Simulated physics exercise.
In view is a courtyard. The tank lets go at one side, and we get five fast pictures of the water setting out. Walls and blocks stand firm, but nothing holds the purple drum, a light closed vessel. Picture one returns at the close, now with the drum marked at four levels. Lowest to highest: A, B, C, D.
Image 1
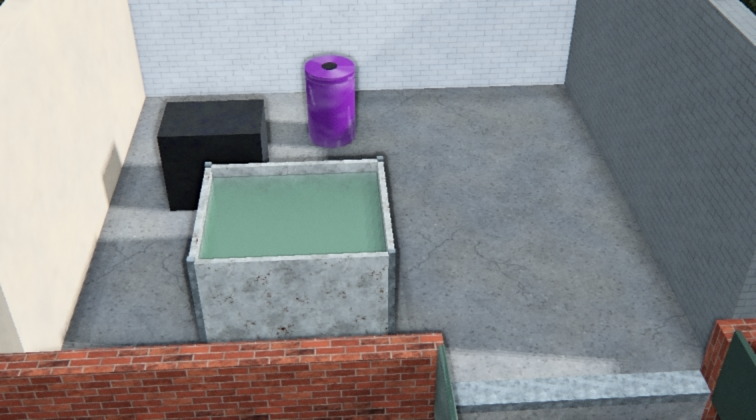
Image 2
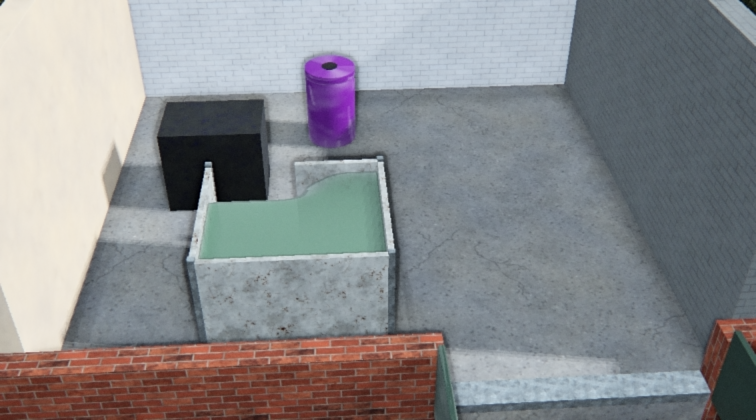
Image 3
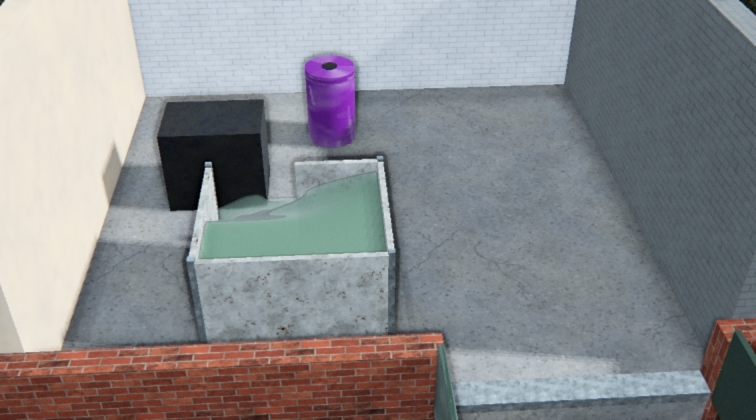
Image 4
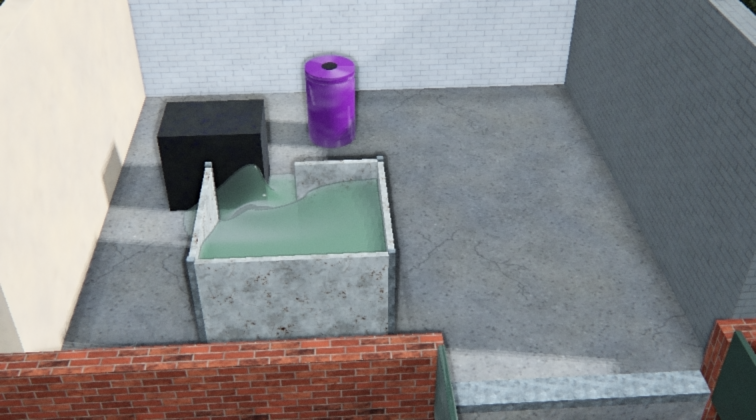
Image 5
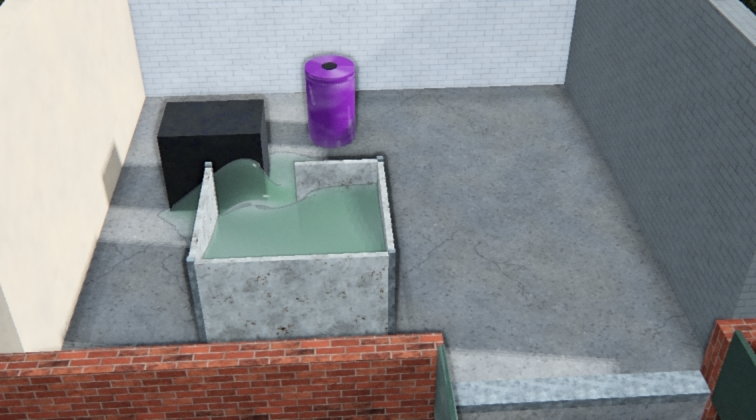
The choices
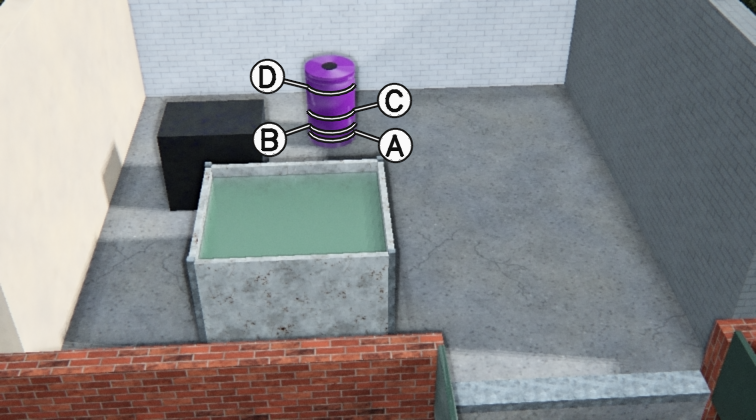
In the video, a concrete tank of green water stands in a walled courtyard near a black block and a purple drum; part of its back wall disappears, and water pours out through the gap, surging against the block.
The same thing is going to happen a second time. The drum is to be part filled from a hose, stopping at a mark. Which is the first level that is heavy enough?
Take C.
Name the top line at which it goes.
That is line B.
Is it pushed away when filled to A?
Yes, that goes wrong.
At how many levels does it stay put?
Two of them.
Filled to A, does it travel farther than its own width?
Yes.
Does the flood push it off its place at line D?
No, not at all.
On the marked copy, A at (332, 140); B at (332, 132); C at (332, 118); D at (331, 93); from the bottom up A, B, C, D.
Choosing A, it is pushed about 3 times its own width away.
Choosing B, it is pushed about its own width away.
Choosing C, it does not move.
Choosing D, it does not move.
